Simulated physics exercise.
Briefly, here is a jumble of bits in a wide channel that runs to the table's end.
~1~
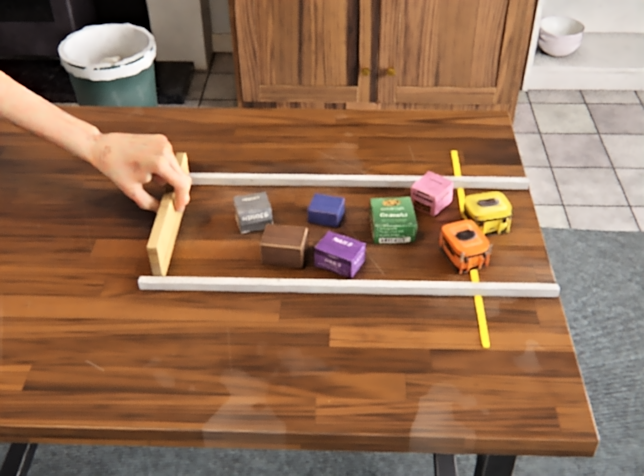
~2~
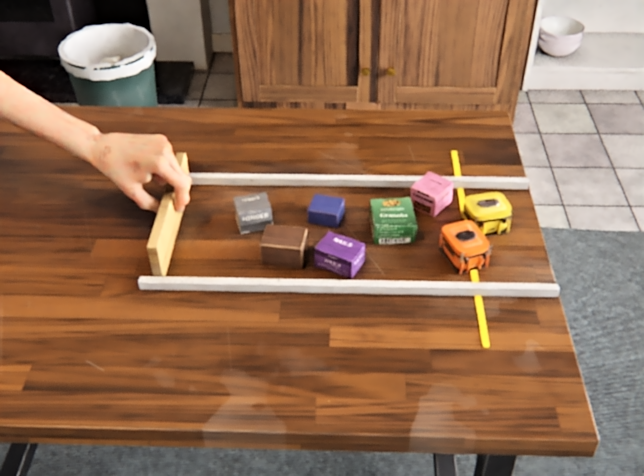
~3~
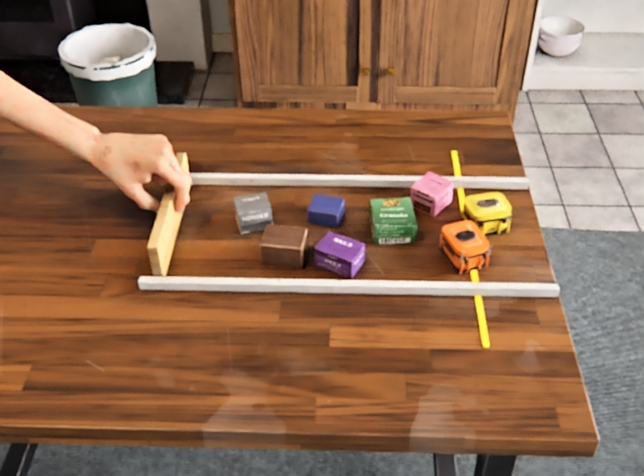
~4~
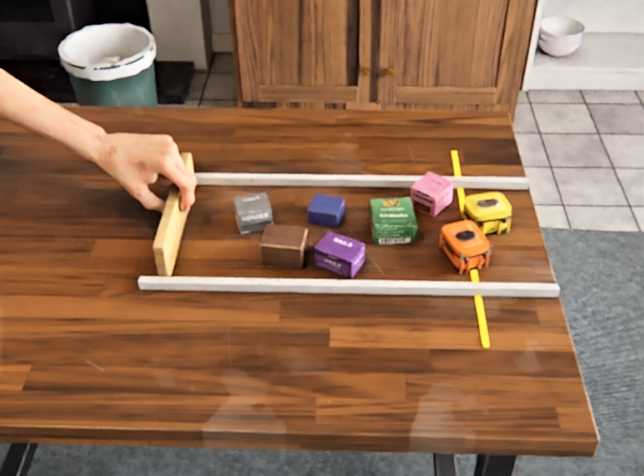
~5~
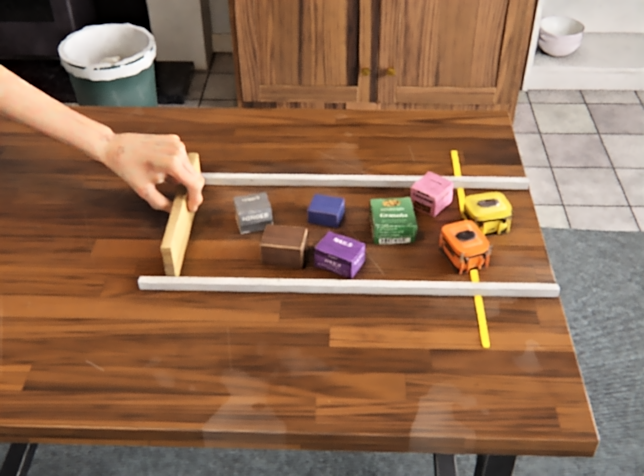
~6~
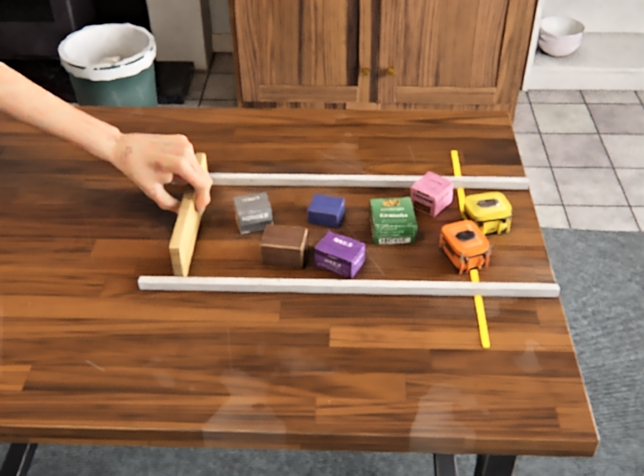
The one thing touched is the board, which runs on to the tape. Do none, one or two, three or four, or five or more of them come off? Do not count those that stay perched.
One or two of them come off.
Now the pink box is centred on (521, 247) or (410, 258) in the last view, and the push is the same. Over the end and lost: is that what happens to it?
The pink box goes down at the first spot and goes down at the second.
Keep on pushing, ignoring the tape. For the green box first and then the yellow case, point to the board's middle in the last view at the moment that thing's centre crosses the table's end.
Roughly at (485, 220) and roughly at (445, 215).
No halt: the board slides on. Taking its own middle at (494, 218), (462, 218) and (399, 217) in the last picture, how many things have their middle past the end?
The counts are 4, 2 and 0, in that order.
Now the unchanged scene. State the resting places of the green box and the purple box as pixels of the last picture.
First object: (523, 219); second object: (538, 257).
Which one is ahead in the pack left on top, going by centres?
It's the purple box.
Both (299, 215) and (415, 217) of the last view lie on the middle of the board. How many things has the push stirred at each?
First 4, after that 8.
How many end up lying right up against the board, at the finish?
Well, it touches 3.
A little later, none off yet; yellow case at rest near (486, 215); orange case at rest near (464, 247); pink box at rest near (431, 194).
When it is over, the number that fall off is one or two; down, orange case and yellow case.
